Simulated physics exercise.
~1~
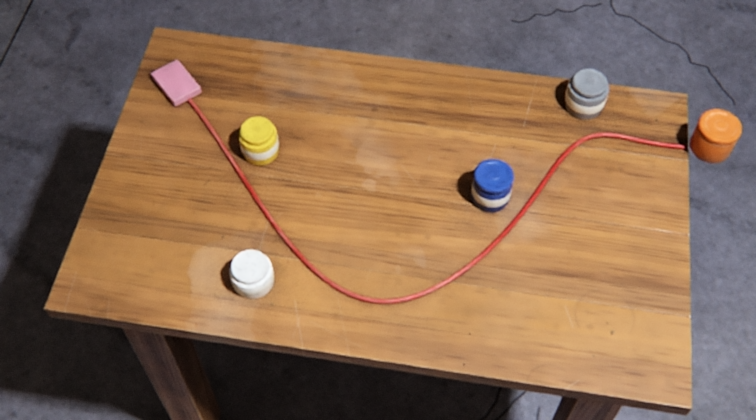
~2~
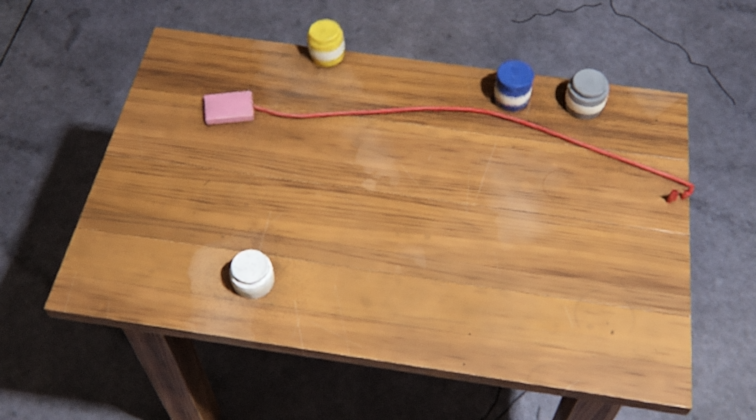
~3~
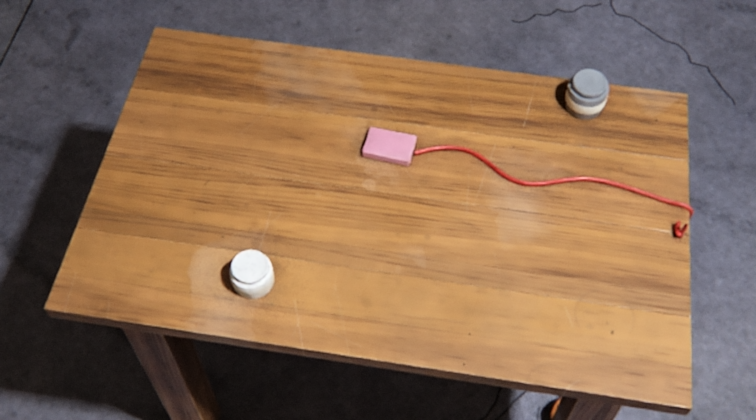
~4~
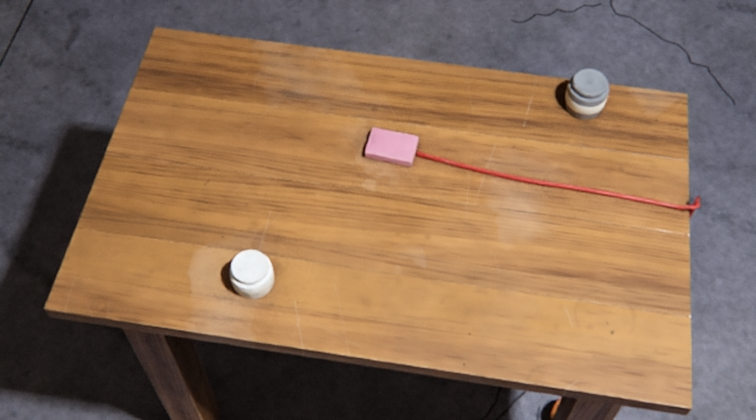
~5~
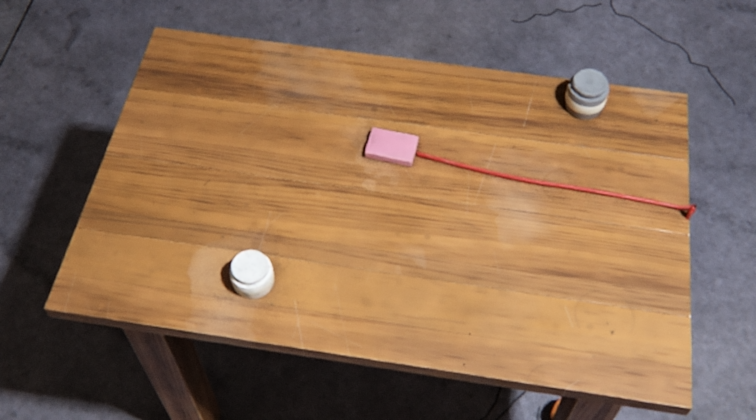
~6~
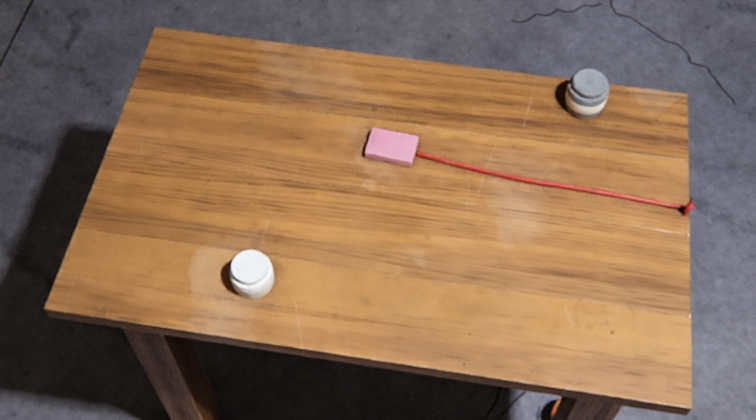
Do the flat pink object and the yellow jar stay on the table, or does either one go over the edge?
The pink object is dragged along but stays on the table, while the yellow jar goes over the edge.
